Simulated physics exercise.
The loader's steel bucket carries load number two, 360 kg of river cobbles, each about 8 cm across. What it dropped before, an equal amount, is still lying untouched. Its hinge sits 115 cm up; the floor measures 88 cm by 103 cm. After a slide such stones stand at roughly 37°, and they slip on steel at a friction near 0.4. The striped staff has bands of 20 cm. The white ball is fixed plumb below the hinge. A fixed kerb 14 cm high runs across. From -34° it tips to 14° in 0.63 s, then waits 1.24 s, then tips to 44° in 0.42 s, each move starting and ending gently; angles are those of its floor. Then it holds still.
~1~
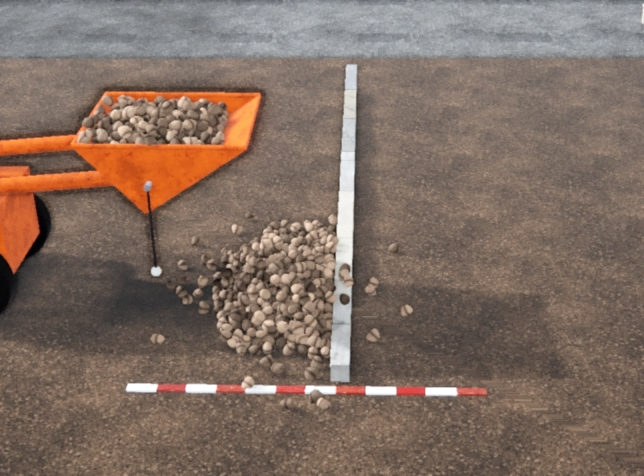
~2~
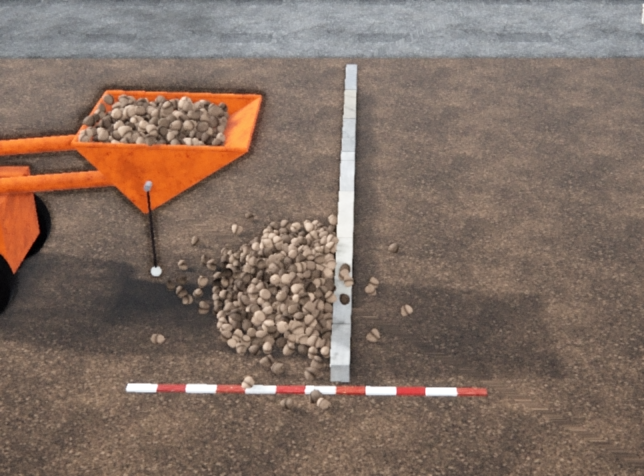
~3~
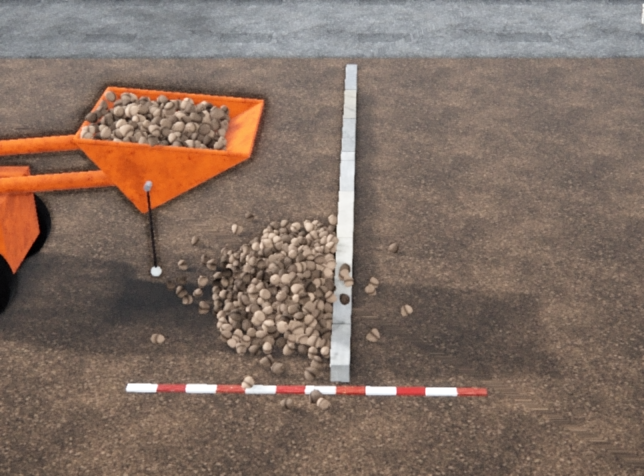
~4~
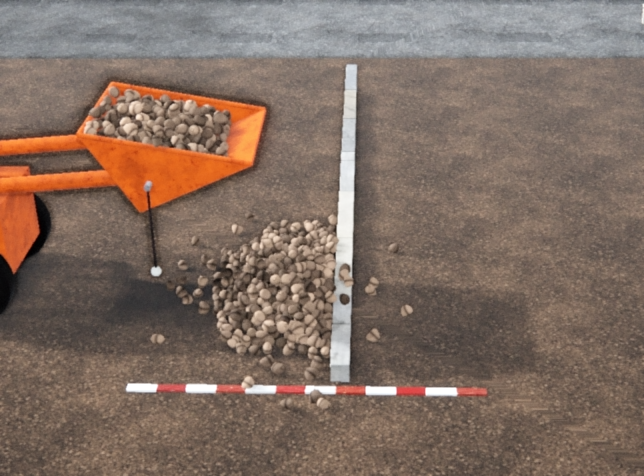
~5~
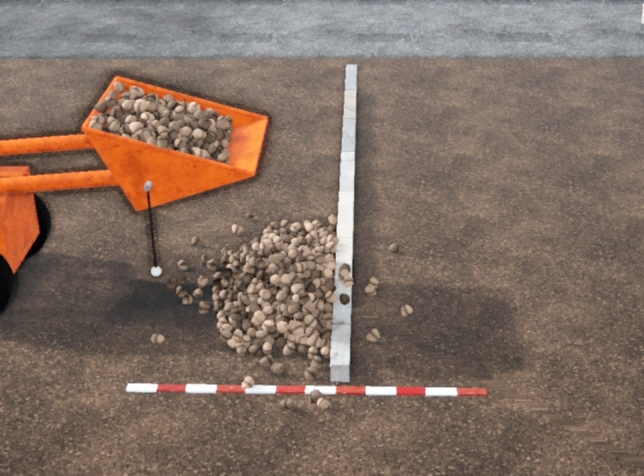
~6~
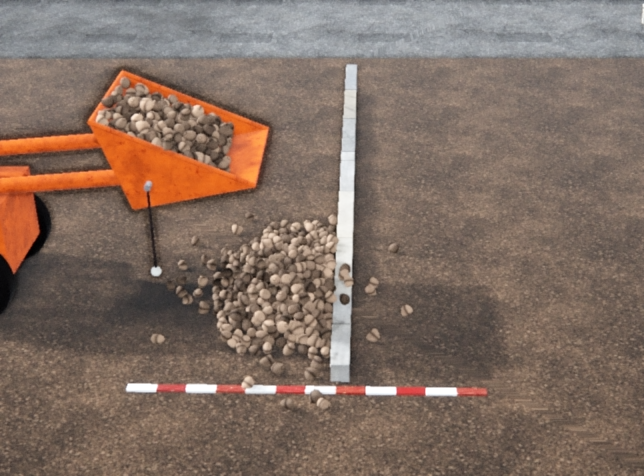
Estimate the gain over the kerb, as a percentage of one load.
Close to 5 parts in a hundred.
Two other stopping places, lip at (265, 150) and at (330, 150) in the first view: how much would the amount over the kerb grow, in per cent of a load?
Near 15 per cent from the first place, 70 from the second.
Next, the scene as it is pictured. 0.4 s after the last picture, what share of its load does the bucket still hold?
About 100 per cent.
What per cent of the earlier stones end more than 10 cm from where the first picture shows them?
About 10 per cent.
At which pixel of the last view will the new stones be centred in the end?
Near (276, 270).
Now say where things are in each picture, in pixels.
Lip at (246, 148), floor tilted -34°, highest stones at (142, 110). The earlier load is highest near (279, 272), 24 cm above ground level, 99 % on this side of the kerb, 1 % over the kerb, in the first picture.
The bucket is at -33°, its lip at (247, 150); the top of the load is at (138, 108), in the second picture.
The bucket is at -29°, its lip at (249, 156); the top of the load is at (125, 107), in the third picture.
Lip at (252, 164), floor tilted -24°, highest stones at (125, 103), in the fourth picture.
Lip at (254, 174), floor tilted -18°, highest stones at (125, 100), in the fifth picture.
The bucket is at -12°, its lip at (255, 186); the top of the load is at (128, 97), in the sixth picture.
Then, 0.2 s after the last picture the floor is at 6°; in per cent of one load, 100 in the bucket, 99 on this side of the kerb, 1 over the kerb; the foremost stones are at (370, 289).
Then, 0.4 s after the last picture the floor is at 14°; in per cent of one load, 99 in the bucket, 100 on this side of the kerb, 1 over the kerb; the foremost stones are at (370, 289).
Then, 2.4 s after the last picture the floor is at 44°; in per cent of one load, 2 in the bucket, 192 on this side of the kerb, 6 over the kerb; the foremost stones are at (437, 281).
Then, 5.0 s after the last picture the floor is at 44°; in per cent of one load, 0 in the bucket, 194 on this side of the kerb, 6 over the kerb; the foremost stones are at (437, 281). Net gain over the kerb, 5.
